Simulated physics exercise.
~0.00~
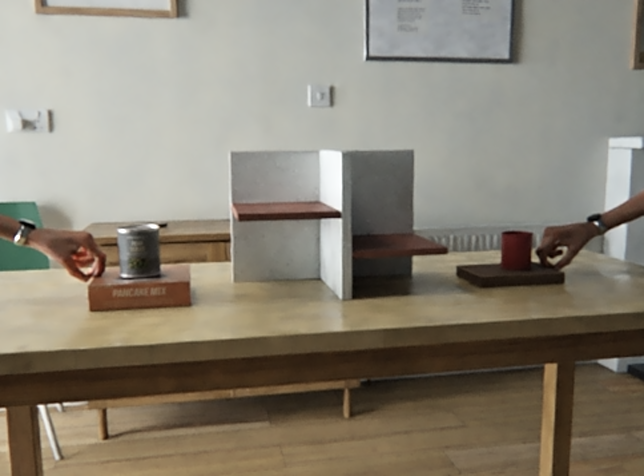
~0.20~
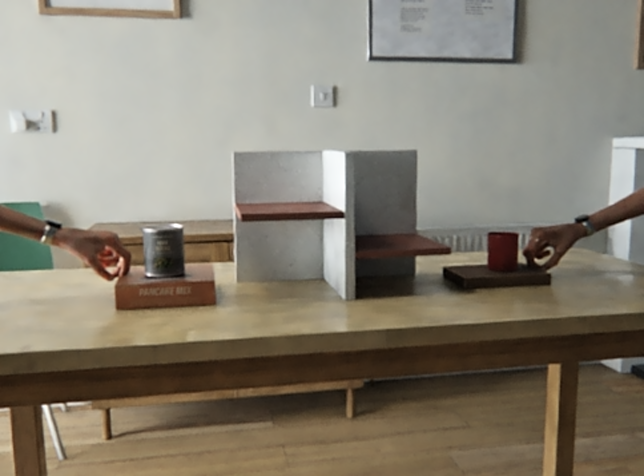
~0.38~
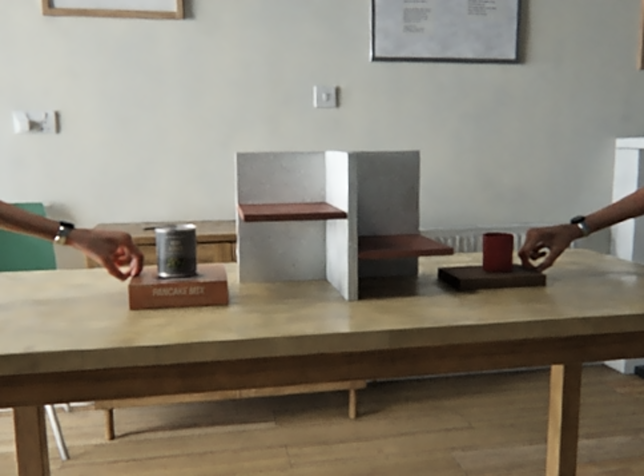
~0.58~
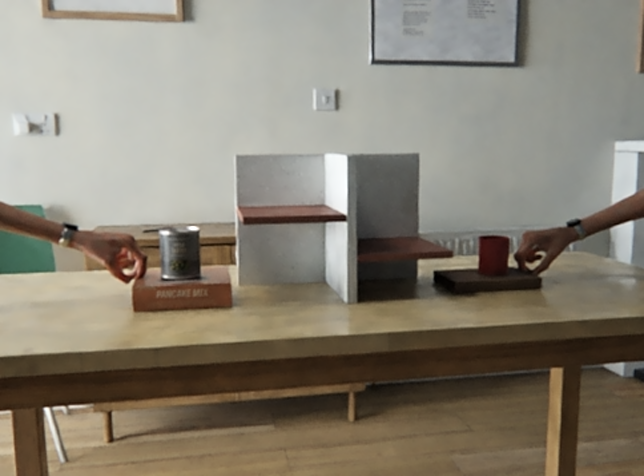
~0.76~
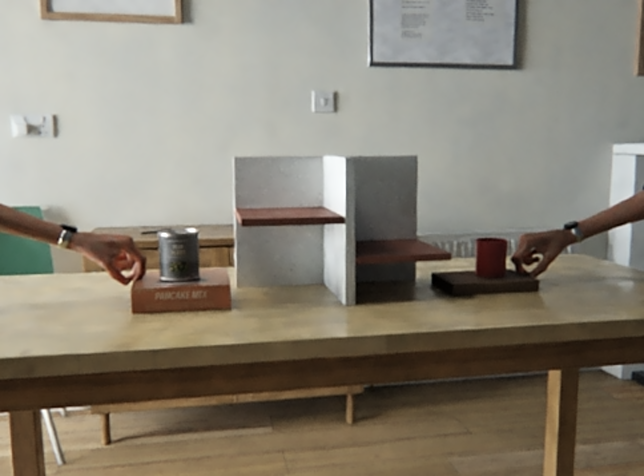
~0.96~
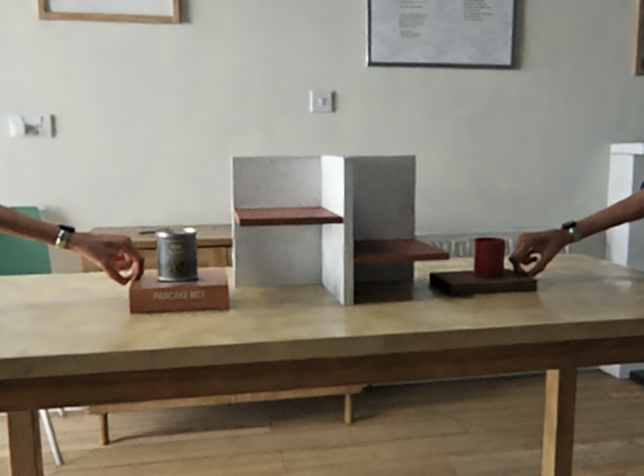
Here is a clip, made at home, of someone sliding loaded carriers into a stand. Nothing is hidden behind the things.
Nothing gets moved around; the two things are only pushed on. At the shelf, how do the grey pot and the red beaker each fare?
At the end, grey pot: Fits under; red beaker: Bumps.
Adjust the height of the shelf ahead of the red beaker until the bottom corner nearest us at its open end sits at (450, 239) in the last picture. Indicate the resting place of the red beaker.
Roughly (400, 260).
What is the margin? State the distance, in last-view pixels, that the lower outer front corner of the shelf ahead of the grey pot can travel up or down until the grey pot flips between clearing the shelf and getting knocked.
Down, by around 8 pixels.
After 2.46 s, grey pot riding along near (236, 253); red beaker pushed back on its carrier near (446, 259).
After 3.18 s, grey pot riding along near (268, 251); red beaker turned 41° from its first pose near (445, 260).
In the end (3.9 s), the grey pot passes below, near (279, 251); the red beaker is knocked back, near (463, 273).
